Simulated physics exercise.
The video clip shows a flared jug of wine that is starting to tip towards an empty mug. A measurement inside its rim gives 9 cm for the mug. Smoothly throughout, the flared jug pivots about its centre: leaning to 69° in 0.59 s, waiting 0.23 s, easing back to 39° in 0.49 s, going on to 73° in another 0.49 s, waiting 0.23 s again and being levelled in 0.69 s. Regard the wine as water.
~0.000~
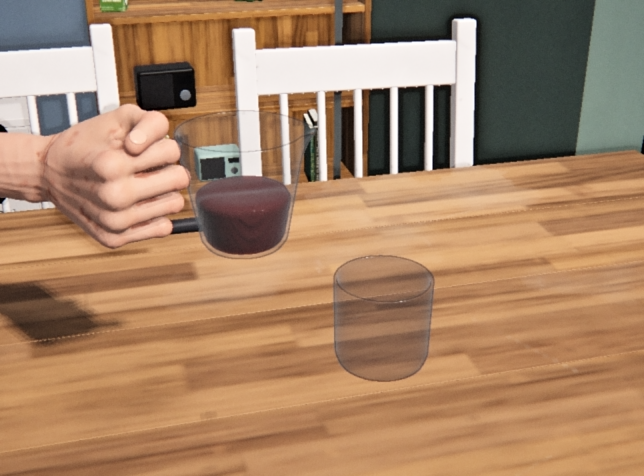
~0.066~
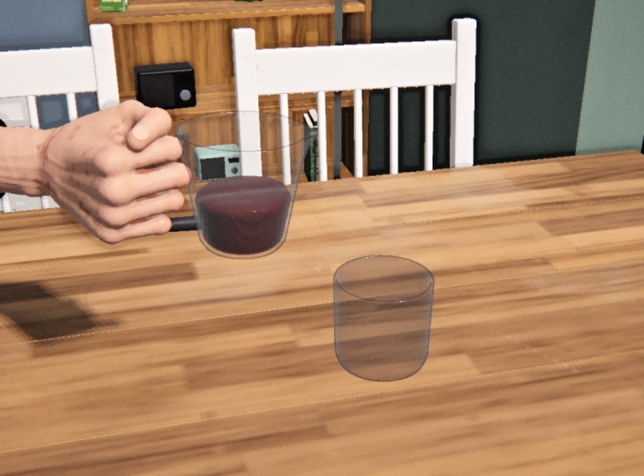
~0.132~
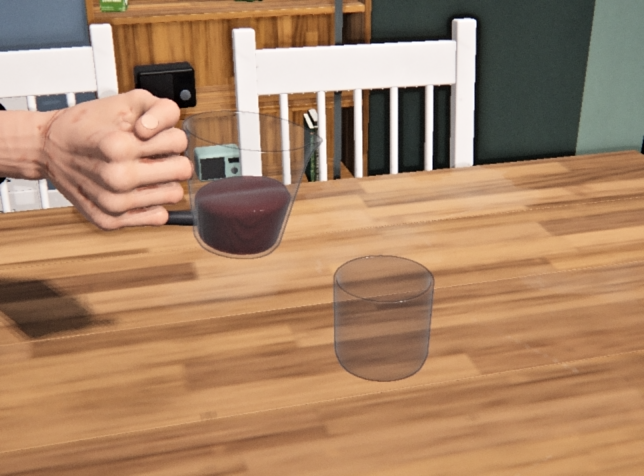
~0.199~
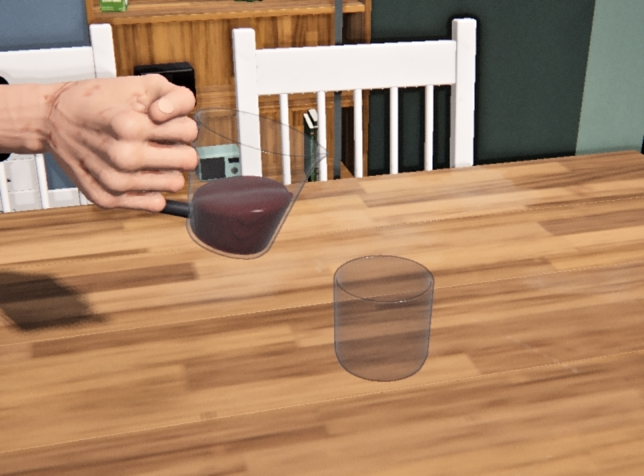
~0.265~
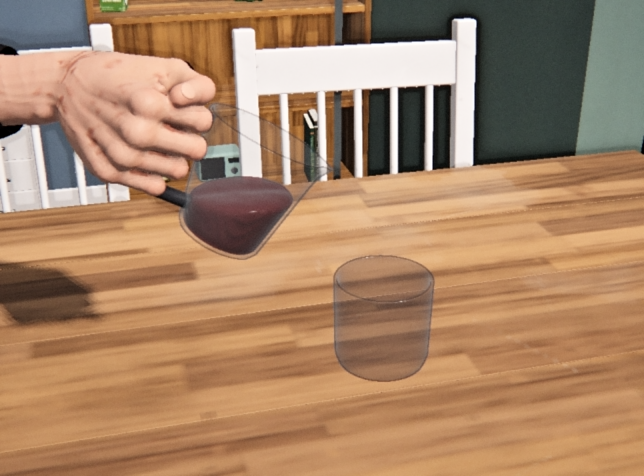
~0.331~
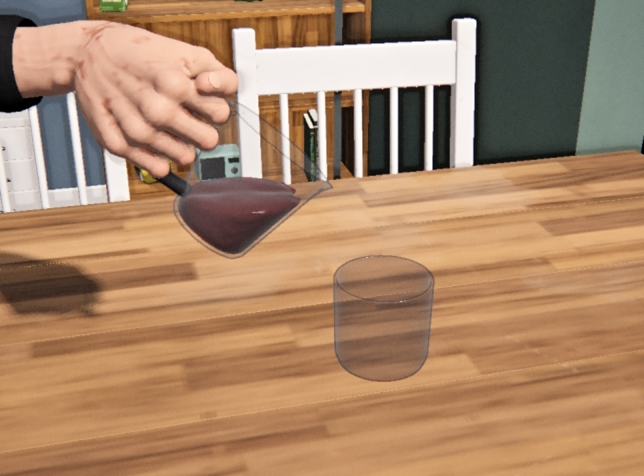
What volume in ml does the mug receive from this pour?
About 150 ml.
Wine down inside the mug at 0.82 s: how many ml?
Contents at that moment: Approx. 70 ml.
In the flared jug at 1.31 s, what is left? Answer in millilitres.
I'd guess around 80 ml at that point.
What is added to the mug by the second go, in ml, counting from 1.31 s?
Around 30 ml.
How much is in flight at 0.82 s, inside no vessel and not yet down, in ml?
Roughly 25 ml at that time.
By 0.82 s the tilt is 69° and the mug has 70 ml, the flared jug 105 ml, and 0 ml is on the table.
By 1.31 s the tilt is 39° and the mug has 115 ml, the flared jug 80 ml, and 0 ml is on the table.
By 2.03 s the tilt is 73° and the mug has 130 ml, the flared jug 55 ml, and 5 ml is on the table.
By 2.52 s the tilt is 14° and the mug has 150 ml, the flared jug 45 ml, and 5 ml is on the table.
At rest the mug has 150 ml, the flared jug 45 ml, and 5 ml is on the table.
